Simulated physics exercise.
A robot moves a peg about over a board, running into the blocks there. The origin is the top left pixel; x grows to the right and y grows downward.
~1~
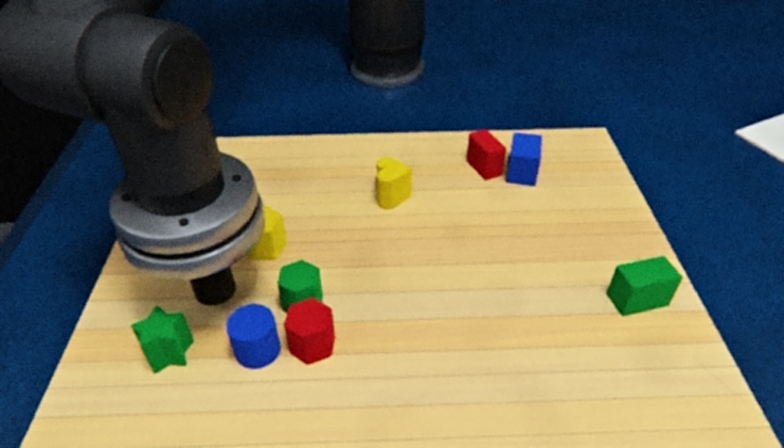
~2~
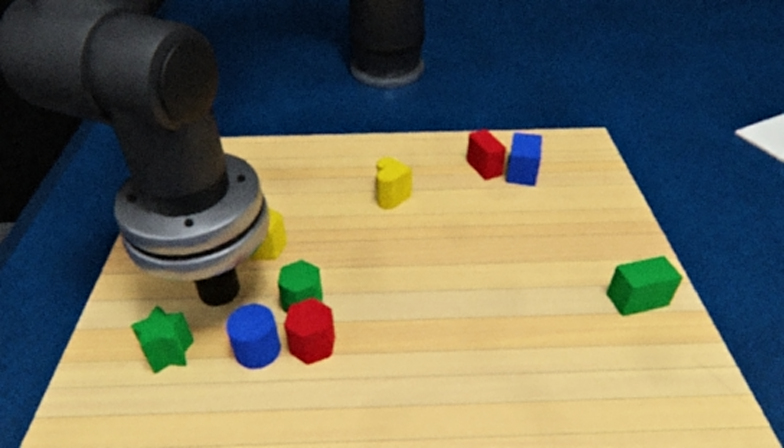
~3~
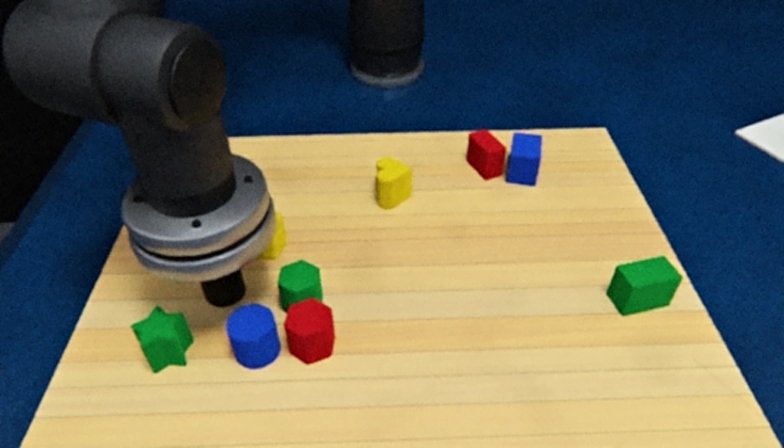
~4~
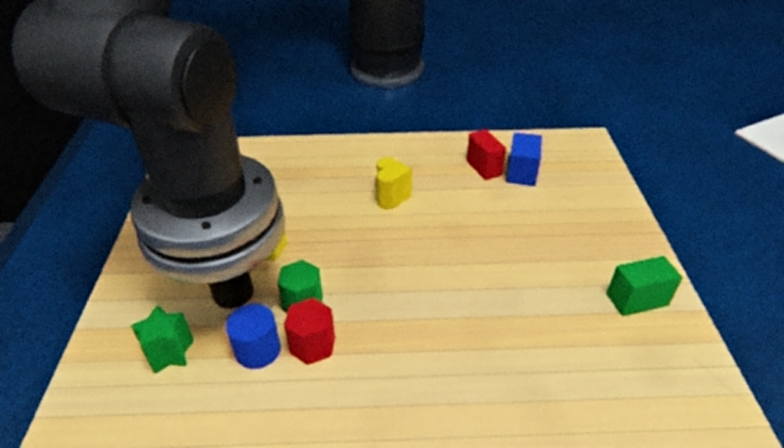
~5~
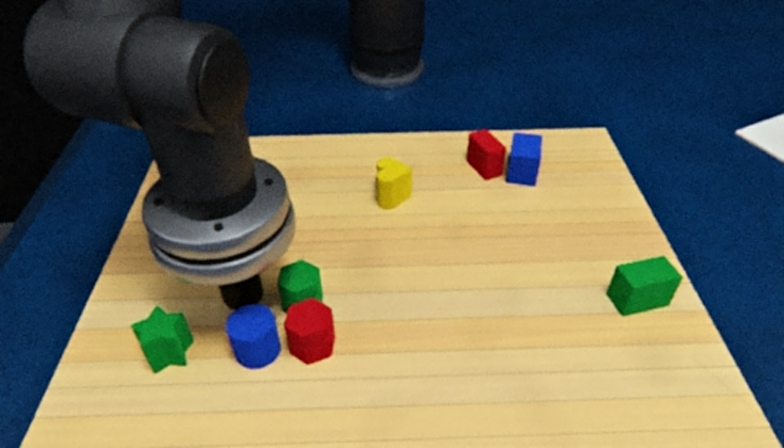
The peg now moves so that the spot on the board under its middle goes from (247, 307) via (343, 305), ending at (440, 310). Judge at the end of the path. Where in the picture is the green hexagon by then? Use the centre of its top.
The point I'd pick in the picture is (461, 256).
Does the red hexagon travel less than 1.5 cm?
My answer is yes.
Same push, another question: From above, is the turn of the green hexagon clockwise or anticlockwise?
Viewed from the top, it goes anticlockwise.
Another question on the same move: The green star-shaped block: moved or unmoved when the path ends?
Left in place.
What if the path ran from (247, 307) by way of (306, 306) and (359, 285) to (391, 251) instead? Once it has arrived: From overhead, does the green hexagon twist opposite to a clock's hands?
It seems not.
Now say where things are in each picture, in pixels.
In the first frame, tip of the peg at (216, 291), middles of tops, green star-shaped block at (157, 325), green hexagon at (298, 275), red hexagon at (308, 316).
In the second frame, peg at (220, 291), nothing pushed.
In the third frame, peg at (226, 292), nothing pushed.
In the fourth frame, peg at (234, 294), nothing pushed.
In the fifth frame, peg at (243, 295), green star-shaped block at (157, 325), green hexagon at (298, 275), red hexagon at (308, 316).
On the path given first. One third of the way, peg at (310, 292); green hexagon at (347, 270).
Two thirds of the way, peg at (375, 295); green hexagon at (412, 265), turned 40° anticlockwise.
At the end, peg at (440, 299); green star-shaped block unmoved; green hexagon at (461, 256), turned 105° anticlockwise; red hexagon unmoved.
